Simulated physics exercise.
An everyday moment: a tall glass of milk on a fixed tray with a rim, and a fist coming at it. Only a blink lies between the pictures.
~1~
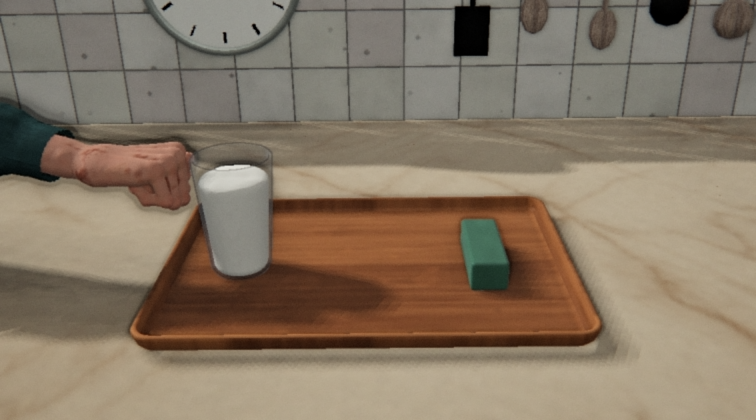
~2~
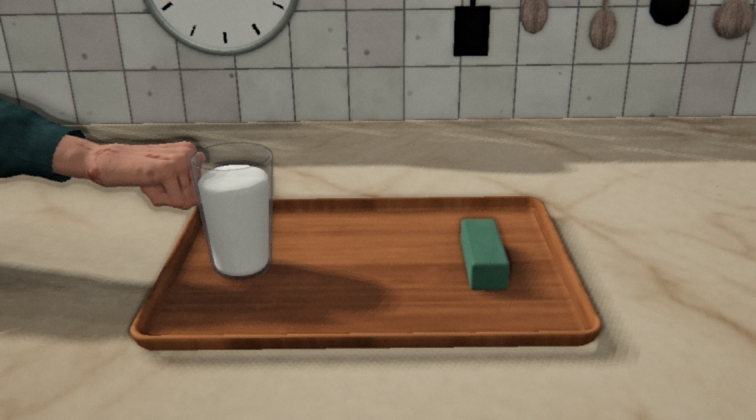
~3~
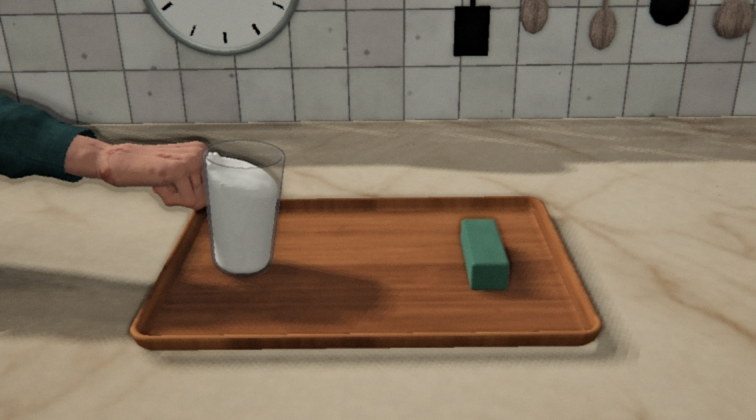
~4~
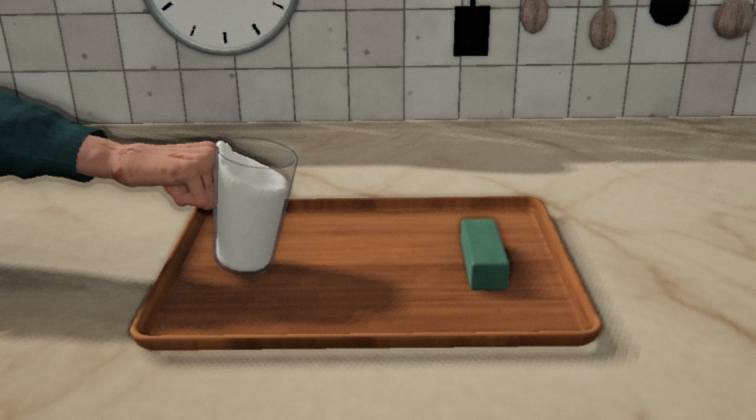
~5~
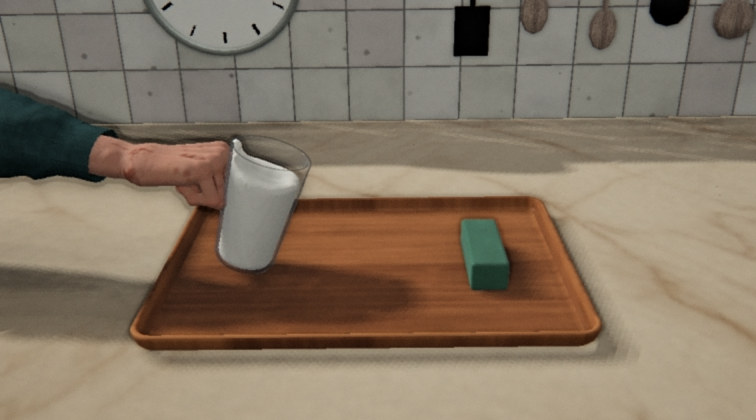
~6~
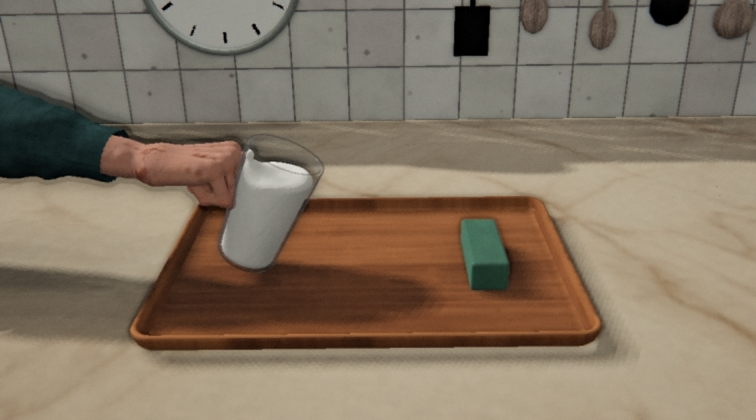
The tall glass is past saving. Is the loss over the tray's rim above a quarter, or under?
In the end three quarters and more stay on the tray.
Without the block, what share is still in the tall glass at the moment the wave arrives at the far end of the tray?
Some 55 per cent.
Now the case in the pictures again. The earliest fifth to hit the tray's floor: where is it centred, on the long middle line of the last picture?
Close to (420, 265).
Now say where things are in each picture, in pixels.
In the first picture, it leans 0°; its right rim is at (270, 158); the milk meets the walls at (200, 176) and (269, 175); the tray's far rim is at (565, 255); a block is fixed to the tray further along.
In the second picture, it leans 0°; its right rim is at (270, 158); the milk meets the walls at (200, 176) and (269, 175).
In the third picture, it leans 6°; its right rim is at (283, 159); the milk meets the walls at (208, 155) and (272, 179).
In the fourth picture, it leans 12°; its right rim is at (295, 161); the milk meets the walls at (221, 145) and (289, 181).
In the fifth picture, it leans 18°; its right rim is at (309, 165); the milk meets the walls at (231, 166) and (300, 179).
In the sixth picture, it leans 24°; its right rim is at (322, 170); the milk meets the walls at (239, 181) and (313, 176).
A moment on, the tall glass is falling and 97 per cent is in the glass, 0 on the tray and 3 above or beyond its rim.
Next, the tall glass lies on its side and 70 per cent is in the glass, 12 on the tray and 18 above or beyond its rim.
Then the tall glass lies on its side and 38 per cent is in the glass, 40 on the tray and 22 above or beyond its rim.
Later the tall glass lies on its side and 20 per cent is in the glass, 64 on the tray and 17 above or beyond its rim.
In the end 85 per cent is held by tray and glass, 15 is off the tray.
